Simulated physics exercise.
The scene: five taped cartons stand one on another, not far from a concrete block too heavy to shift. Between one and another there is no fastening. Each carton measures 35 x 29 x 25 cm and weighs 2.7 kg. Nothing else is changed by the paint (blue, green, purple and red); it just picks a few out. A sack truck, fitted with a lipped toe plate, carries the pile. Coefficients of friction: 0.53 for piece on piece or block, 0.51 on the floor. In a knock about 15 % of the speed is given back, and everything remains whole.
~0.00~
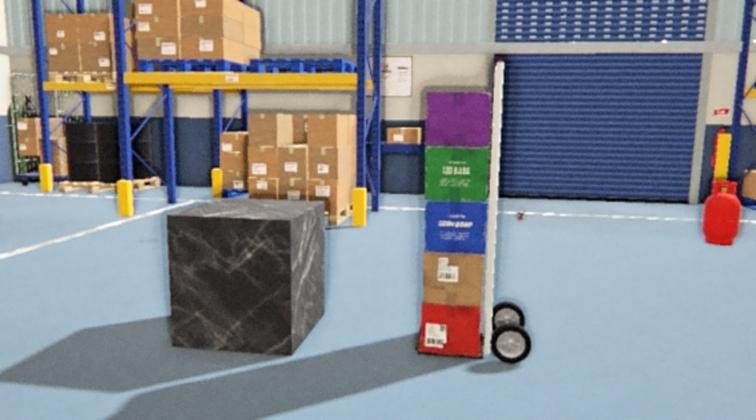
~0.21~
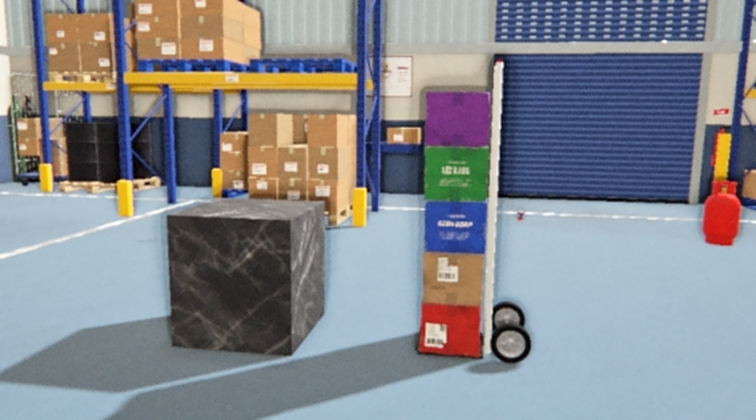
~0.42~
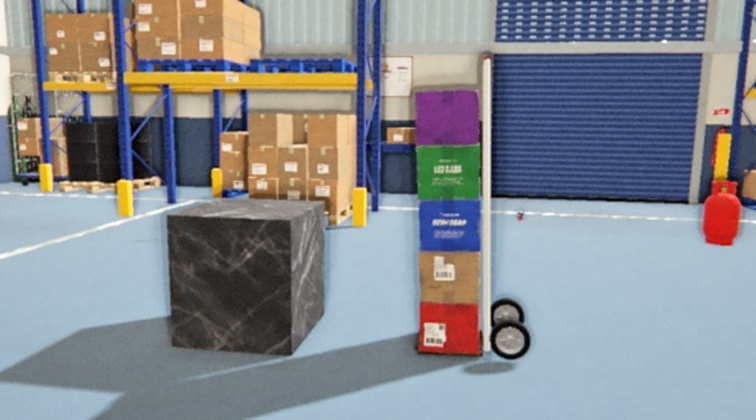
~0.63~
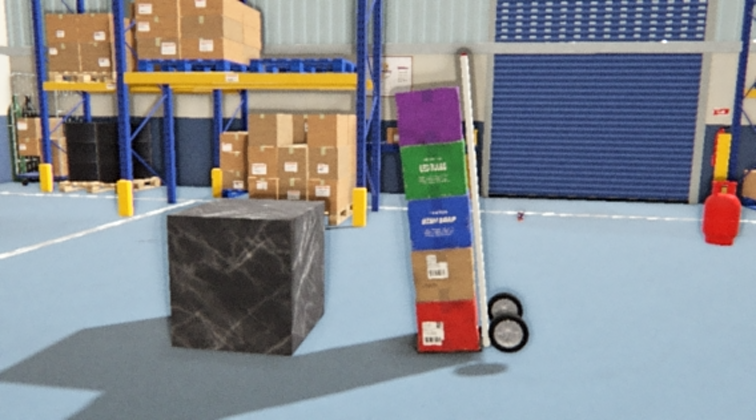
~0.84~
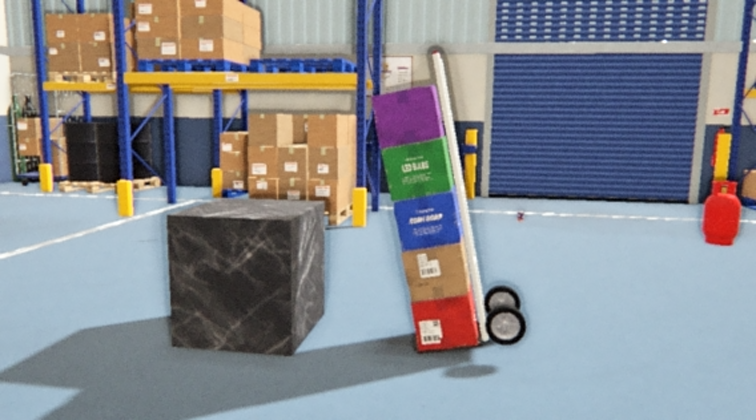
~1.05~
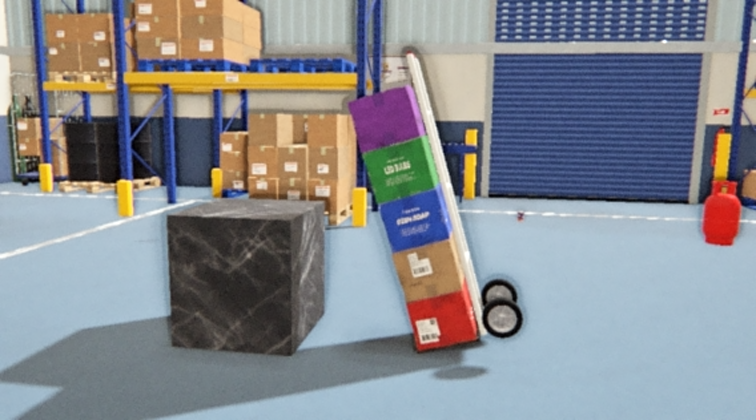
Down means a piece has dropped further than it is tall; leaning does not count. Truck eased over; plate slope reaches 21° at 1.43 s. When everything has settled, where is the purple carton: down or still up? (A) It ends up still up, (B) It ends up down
Option B: It ends up down.
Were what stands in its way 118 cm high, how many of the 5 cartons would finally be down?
Count at the end: 0.
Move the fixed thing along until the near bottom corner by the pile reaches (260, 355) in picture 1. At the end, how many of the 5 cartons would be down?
It would be 1.
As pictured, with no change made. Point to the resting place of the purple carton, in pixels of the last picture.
(65, 311), more or less.
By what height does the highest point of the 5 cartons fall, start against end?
30 cm.
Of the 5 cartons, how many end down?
Tally: 1.
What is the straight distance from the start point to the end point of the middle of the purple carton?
About 225 cm.
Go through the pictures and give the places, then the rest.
In the first frame (places mark the middle of the side facing us), truck frame (498, 124) 0° forward; purple carton (458, 120); red carton (450, 330); green carton (456, 174); nothing disturbed.
In the second frame, truck frame (497, 124) 0° forward; purple carton (457, 120).
In the third frame, truck frame (487, 121) 2° forward; purple carton (447, 118) shifted 48 mm; green carton (448, 173) shifted 38 mm; 3 disturbed, none down.
In the fourth frame, truck frame (469, 117) 7° forward; purple carton (428, 117) leaning 7°; green carton (434, 171) leaning 7°; 5 disturbed, none down.
In the fifth frame, truck frame (446, 114) 12° forward; purple carton (406, 117) leaning 12°; green carton (416, 171) leaning 12°; 5 disturbed, none down.
In the sixth frame, truck frame (425, 113) 17° forward; purple carton (383, 119) leaning 17°; green carton (398, 171) leaning 17°; blue carton (414, 222) leaning 17°; 5 disturbed, none down.
After 1.22 s, none of the 5 cartons down, 5 disturbed; purple carton leaning 23°; green carton leaning 23°.
After 1.44 s, none of the 5 cartons down, 5 disturbed; purple carton leaning 35°, 12 cm lower; blue carton leaning 35°.
After 1.72 s, 1 of the 5 cartons down; purple carton on its side; red carton leaning 51°.
After 2.60 s, 1 of the 5 cartons down; purple carton leaning 12°, 95 cm lower; blue carton leaning 51°, 14 cm lower.
At rest (3.3 s), 1 of the 5 cartons down; purple carton 1.01 m lower; blue carton leaning 51°, 14 cm lower; red carton leaning 51°. As the last picture would show them, middles, purple carton near (65, 311), blue carton near (344, 244).
